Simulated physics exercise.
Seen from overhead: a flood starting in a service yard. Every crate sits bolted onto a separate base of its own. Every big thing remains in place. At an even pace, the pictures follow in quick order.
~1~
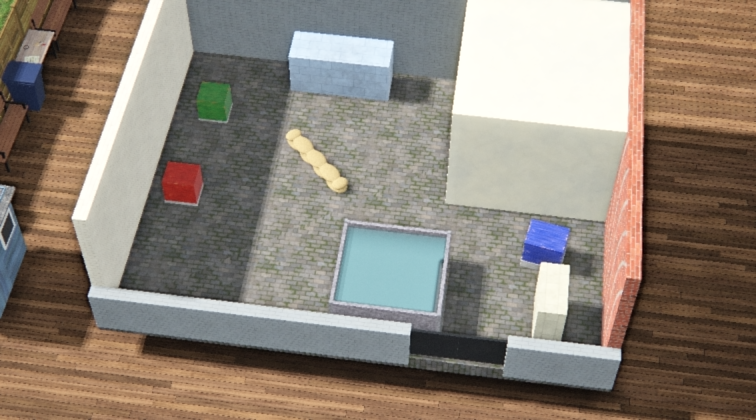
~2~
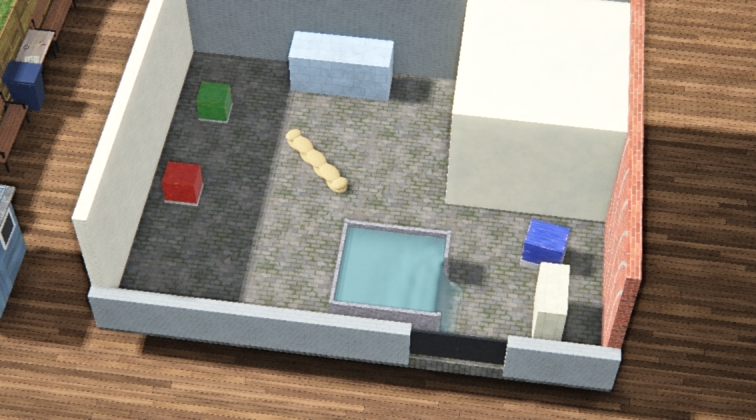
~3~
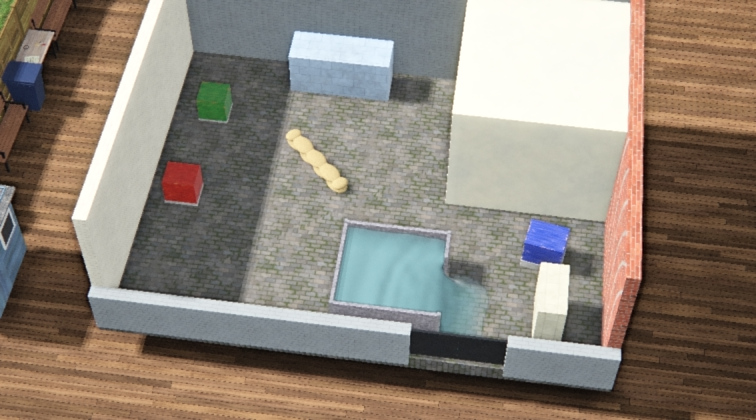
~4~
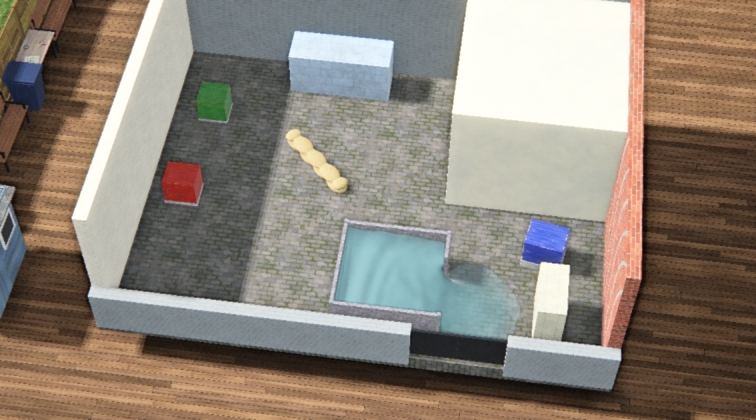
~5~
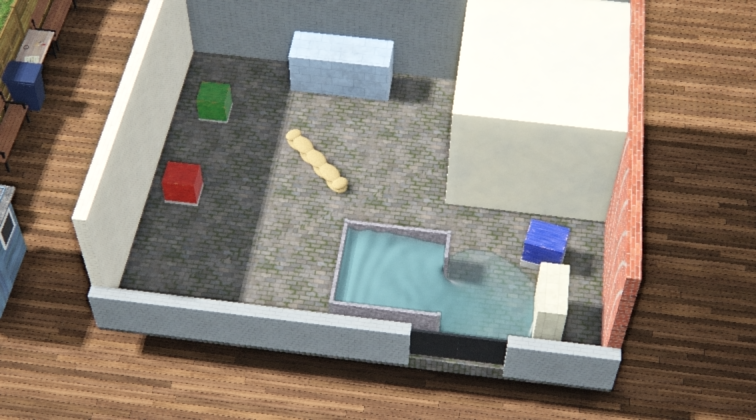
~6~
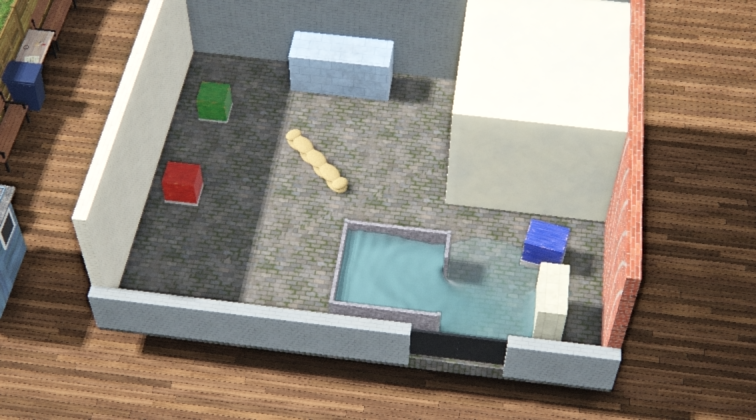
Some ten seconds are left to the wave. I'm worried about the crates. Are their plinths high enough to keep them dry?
My prediction: I expect the red crate to be touched by the water; I expect the green crate to be touched by the water; I expect the blue crate to be touched by the water.
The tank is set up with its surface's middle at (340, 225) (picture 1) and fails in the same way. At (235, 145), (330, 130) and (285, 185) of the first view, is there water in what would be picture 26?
Results in order - left untouched, left untouched, left untouched.
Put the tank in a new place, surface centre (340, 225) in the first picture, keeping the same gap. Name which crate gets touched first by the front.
Blue one.
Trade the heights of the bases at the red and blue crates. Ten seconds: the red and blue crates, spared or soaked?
The red one is not reached, and the blue one is reached.
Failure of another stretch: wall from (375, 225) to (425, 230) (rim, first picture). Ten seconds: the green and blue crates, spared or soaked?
The green crate is reached, the blue crate is not reached.
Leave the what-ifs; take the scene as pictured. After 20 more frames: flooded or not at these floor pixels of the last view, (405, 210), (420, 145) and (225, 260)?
Status per point, in sequence: Waterlogged, then unwetted, then unwetted.
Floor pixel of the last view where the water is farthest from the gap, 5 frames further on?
Farthest reach: (601, 240).
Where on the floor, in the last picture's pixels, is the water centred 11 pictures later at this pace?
The spot I would choose is (474, 303).
A moment on, water covers 15 % of the floor; the red crate not reached, the green crate not reached, the blue crate water round its plinth.
Next, water covers 20 % of the floor; the red crate not reached, the green crate not reached, the blue crate water round its plinth.
Then, water covers 30 % of the floor; the red crate not reached, the green crate not reached, the blue crate water round its plinth.
Later, water covers 60 % of the floor; the red crate water round its plinth, the green crate not reached, the blue crate water round its plinth.
In the end, water covers 90 % of the floor; the red crate was topped, the green crate was topped, the blue crate was topped.
